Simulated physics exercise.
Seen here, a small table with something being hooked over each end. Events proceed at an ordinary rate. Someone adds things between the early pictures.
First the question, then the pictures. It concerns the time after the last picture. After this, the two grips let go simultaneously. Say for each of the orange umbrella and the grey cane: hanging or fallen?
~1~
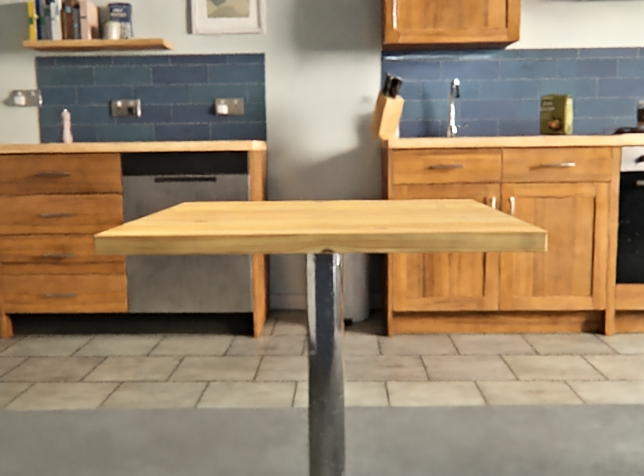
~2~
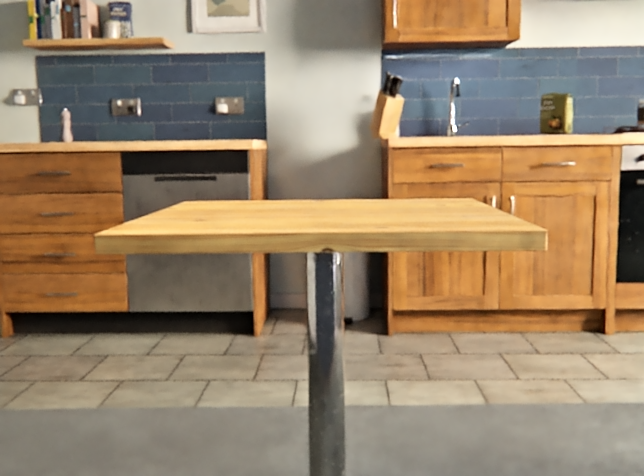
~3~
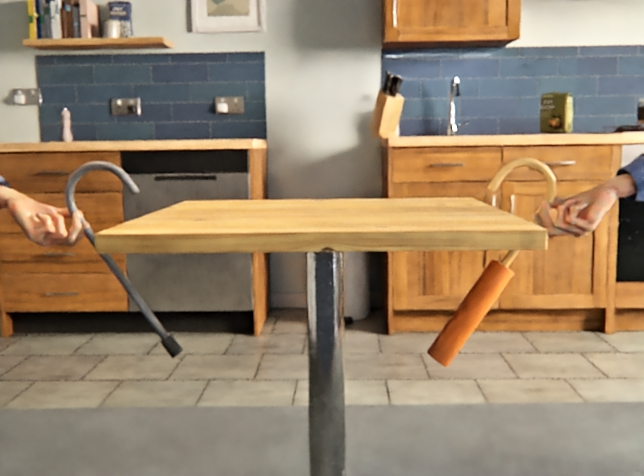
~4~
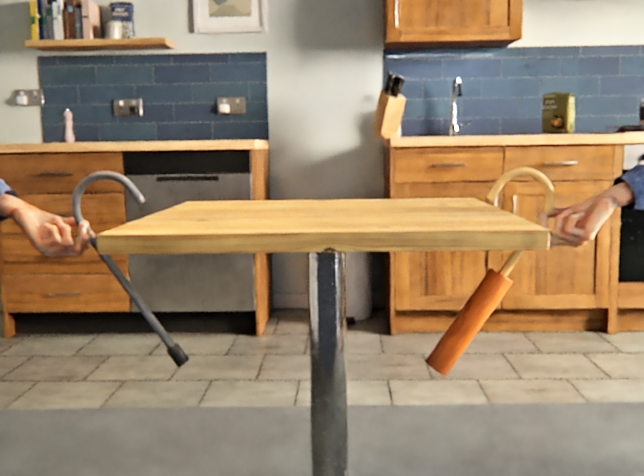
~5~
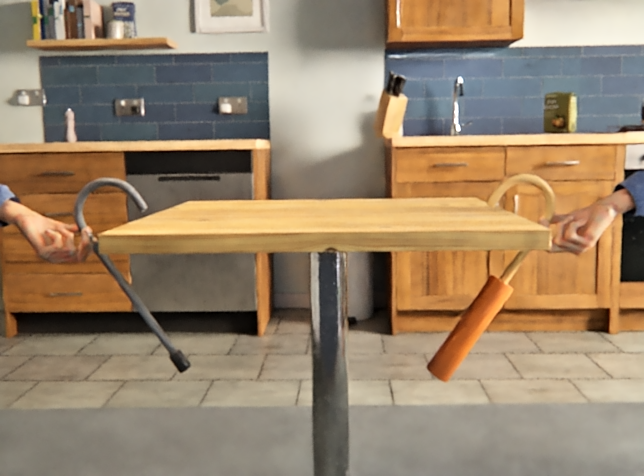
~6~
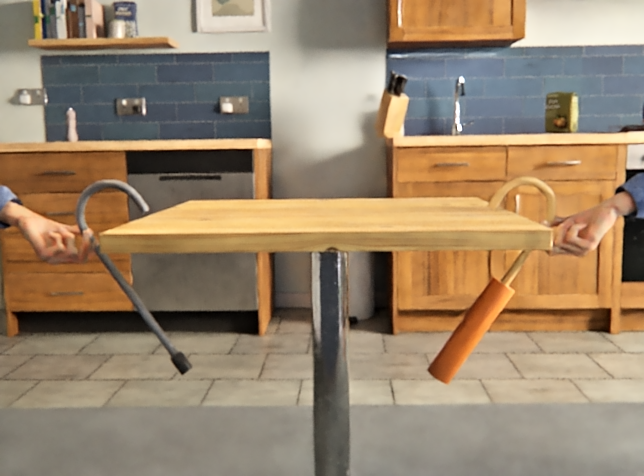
In the end orange umbrella: Still hooked; grey cane: Fallen.
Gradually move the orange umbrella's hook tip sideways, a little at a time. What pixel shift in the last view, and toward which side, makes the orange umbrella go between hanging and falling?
Shift: 16 px, direction right.
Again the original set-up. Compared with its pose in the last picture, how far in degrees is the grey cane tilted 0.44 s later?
I reckon it's near 30°.
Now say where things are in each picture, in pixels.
The first frame shows table (324, 221).
The second frame shows table (324, 220).
The third frame shows still on the way; orange umbrella (480, 259); table (324, 220).
The fourth frame shows still on the way; grey cane (147, 263); table (326, 220).
The fifth frame shows still on the way; orange umbrella (479, 275); table (328, 220).
The sixth frame shows in place, still held; orange umbrella (480, 277); grey cane (151, 272); table (329, 220).
Then, 0.44 s on from there, orange umbrella at rest near (483, 278); grey cane at the bottom near (103, 463).
Then, 0.76 s on from there, orange umbrella at rest near (482, 277); grey cane on its way down.
Then, 1.84 s on from there, orange umbrella at rest near (482, 277); grey cane at the bottom.
In the end, the orange umbrella stays hooked on the edge, near (483, 278); the grey cane falls to the floor.
